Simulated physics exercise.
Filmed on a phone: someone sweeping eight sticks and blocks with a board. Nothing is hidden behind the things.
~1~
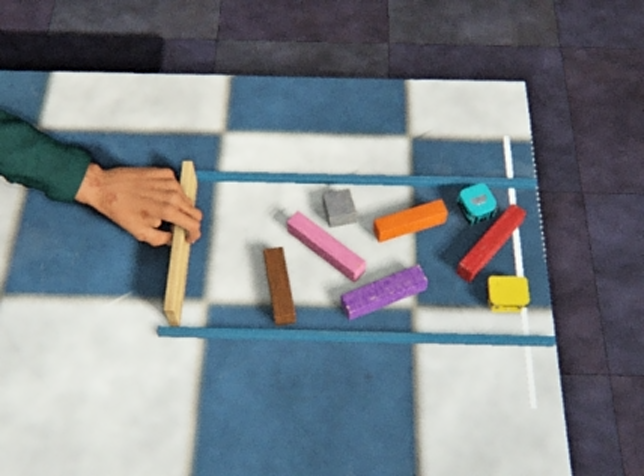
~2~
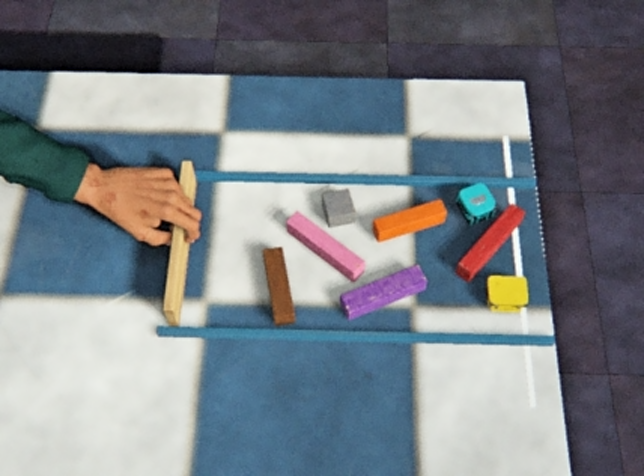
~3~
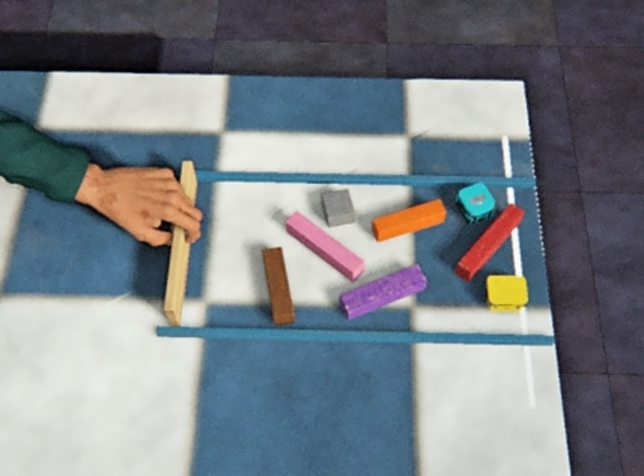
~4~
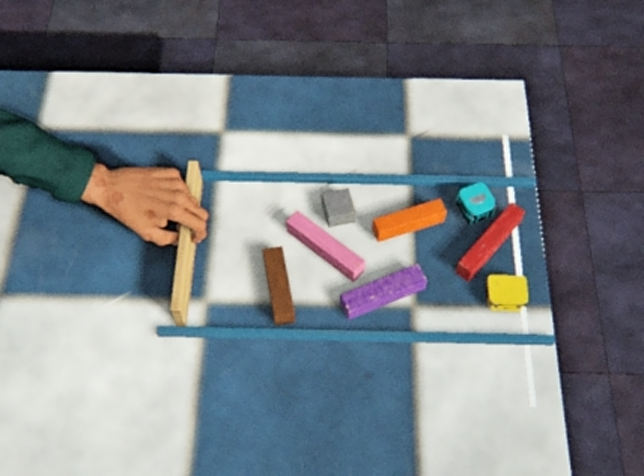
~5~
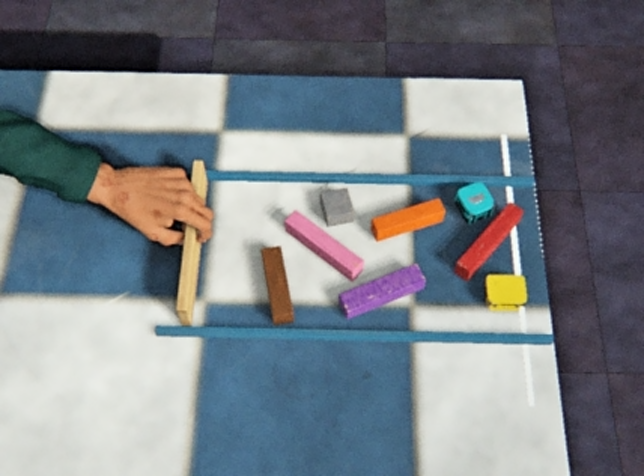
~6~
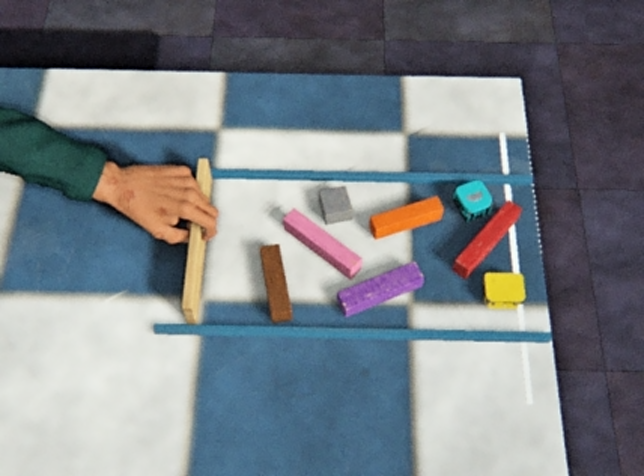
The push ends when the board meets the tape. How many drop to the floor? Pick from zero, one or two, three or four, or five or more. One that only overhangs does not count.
As it turns out, the number that fall off is five or more.
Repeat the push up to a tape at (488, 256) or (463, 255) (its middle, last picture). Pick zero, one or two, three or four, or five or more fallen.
The falls would be three or four; 1 or 2.
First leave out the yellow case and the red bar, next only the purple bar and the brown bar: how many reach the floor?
The counts: 3 and 4.
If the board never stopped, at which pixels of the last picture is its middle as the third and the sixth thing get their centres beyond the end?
First at (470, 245), next at (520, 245).
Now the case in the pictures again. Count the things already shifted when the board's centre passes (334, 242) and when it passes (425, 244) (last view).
The counts are 4 and 8.
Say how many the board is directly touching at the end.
In contact: 3.
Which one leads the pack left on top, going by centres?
That is the pink bar.
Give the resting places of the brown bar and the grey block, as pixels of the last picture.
The brown bar stops around (530, 290); the grey block around (525, 192).
Early on, none off yet; yellow case at rest near (503, 291); red bar at rest near (487, 239); turquoise case at rest near (473, 201).
A while later, none off yet; yellow case travelled a little near (515, 296); red bar travelled a little near (523, 229); turquoise case travelled about its own width near (519, 196).
Finally, the number that fall off is five or more; lost, purple bar, orange bar, turquoise case, red bar and yellow case.
